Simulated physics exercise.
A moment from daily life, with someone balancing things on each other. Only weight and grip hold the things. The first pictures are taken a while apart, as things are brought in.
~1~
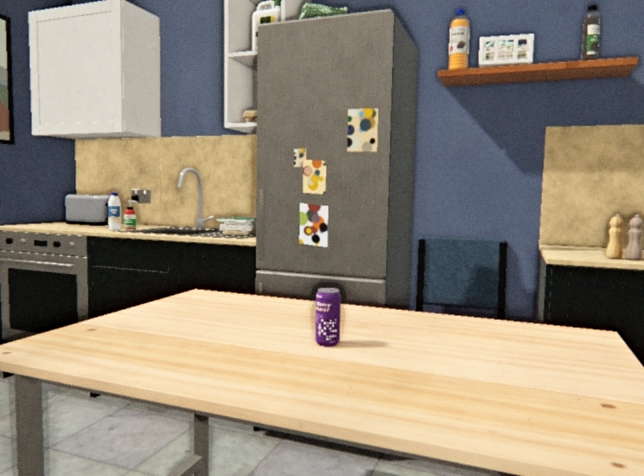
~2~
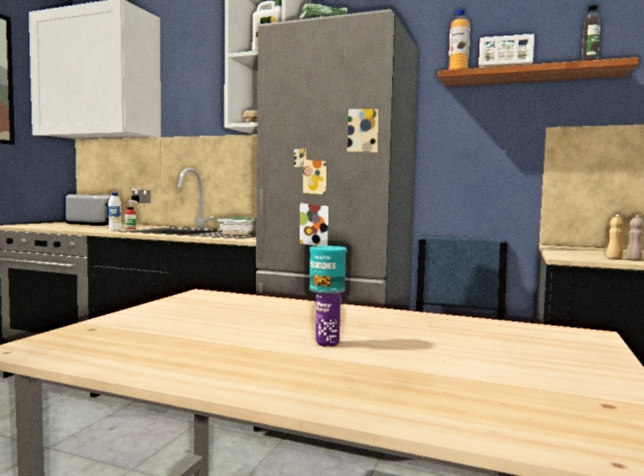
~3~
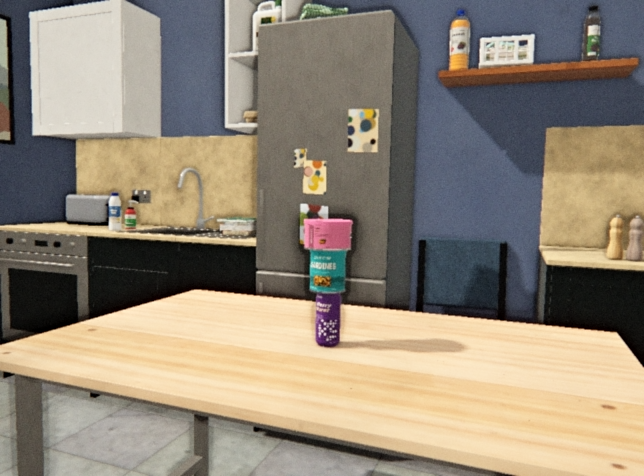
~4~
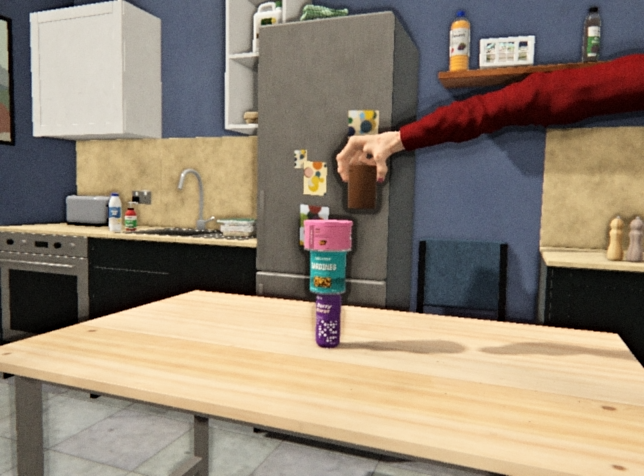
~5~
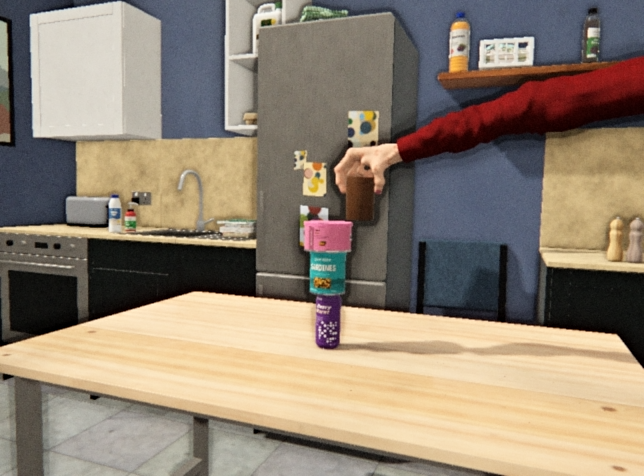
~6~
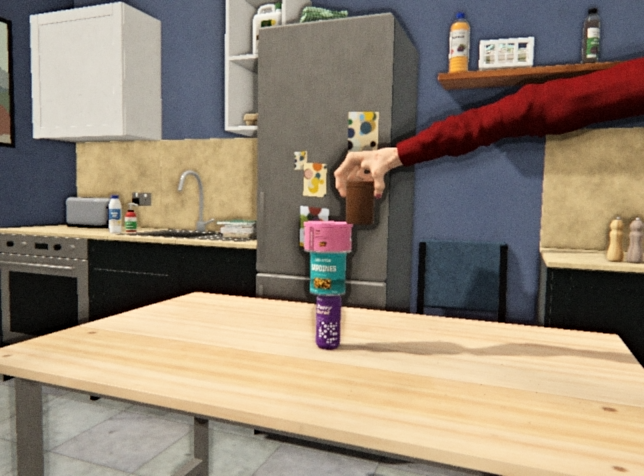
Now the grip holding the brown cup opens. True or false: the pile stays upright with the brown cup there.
False.
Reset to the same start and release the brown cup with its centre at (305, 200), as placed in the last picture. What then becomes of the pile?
Well, it topples after that.
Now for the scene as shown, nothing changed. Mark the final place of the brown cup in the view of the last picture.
Roughly pixel (356, 341) in the last picture.
Then, 0.30 s after the last picture, brown cup now fallen.
Then, 0.50 s after the last picture, things are still on the move.
At rest, fallen, brown cup; the other 3 in place. Seen from the same camera at the end, brown cup near (356, 341). The pile comes apart.
